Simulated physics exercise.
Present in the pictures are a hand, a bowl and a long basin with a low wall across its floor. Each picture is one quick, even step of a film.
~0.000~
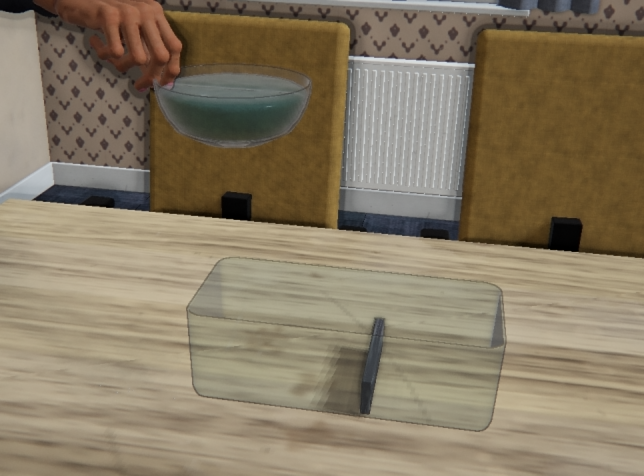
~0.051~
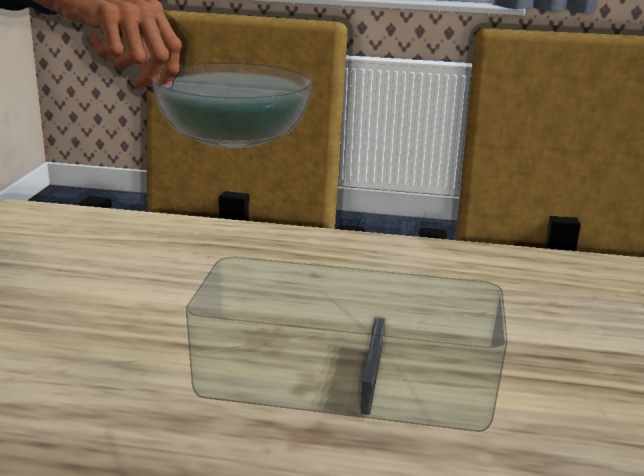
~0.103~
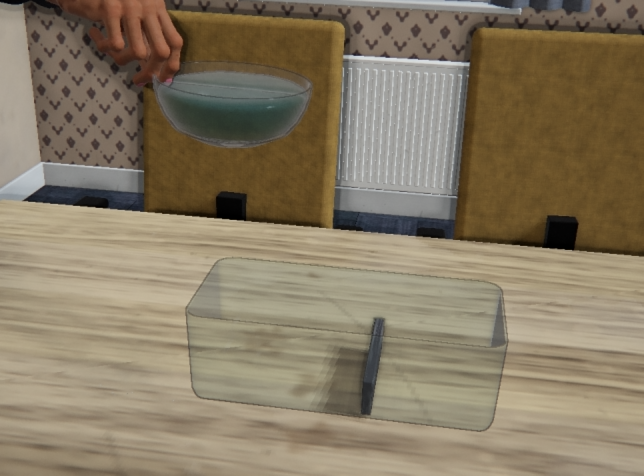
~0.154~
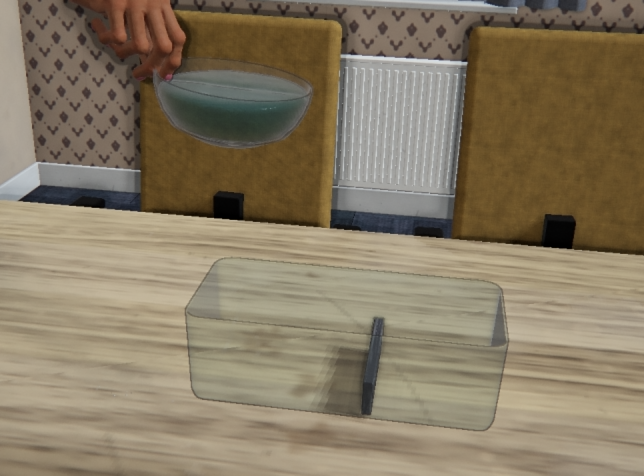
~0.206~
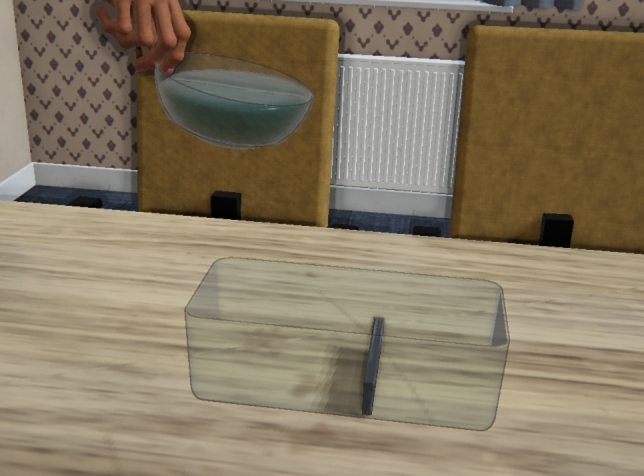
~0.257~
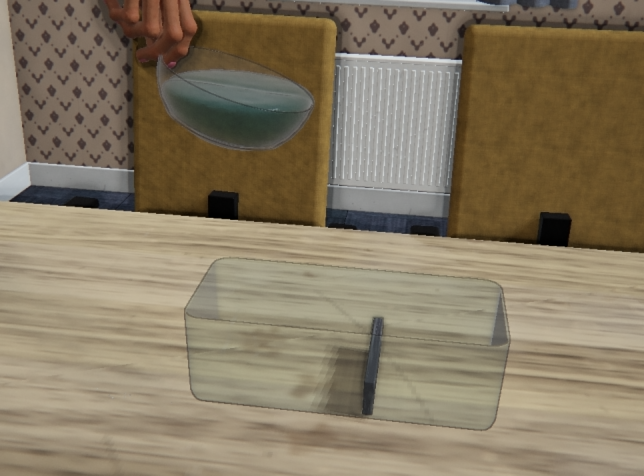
A hand slowly tilted a clear glass bowl of blue-green liquid down toward the right, above a long, empty see-through basin with a low dark wall across its floor, which stayed still on a wooden table.
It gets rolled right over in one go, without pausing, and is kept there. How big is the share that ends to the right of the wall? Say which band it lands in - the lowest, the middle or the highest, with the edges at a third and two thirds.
The middle band, a third to two thirds.
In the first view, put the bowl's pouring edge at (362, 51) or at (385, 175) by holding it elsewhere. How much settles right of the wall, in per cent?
About 75 % the first time, about 80 % the second.
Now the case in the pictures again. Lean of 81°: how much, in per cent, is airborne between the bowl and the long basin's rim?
Something close to 55 percent of it.
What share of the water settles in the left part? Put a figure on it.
Close to 55 per cent.
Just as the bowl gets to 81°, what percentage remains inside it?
Around 15 in a hundred has not poured out yet.
A moment on, the bowl is tipped on its side and 16 per cent is still to pour, 9 is left of the wall and 19 right of it.
Next, the bowl is tipped right over and 0 per cent is still to pour, 54 is left of the wall and 41 right of it.
Then the bowl is tipped right over and 0 per cent is still to pour, 56 is left of the wall and 41 right of it.
Later the bowl is tipped right over and 0 per cent is still to pour, 56 is left of the wall and 41 right of it.
At rest 56 per cent lies left of the wall, 41 right of it and 3 outside.
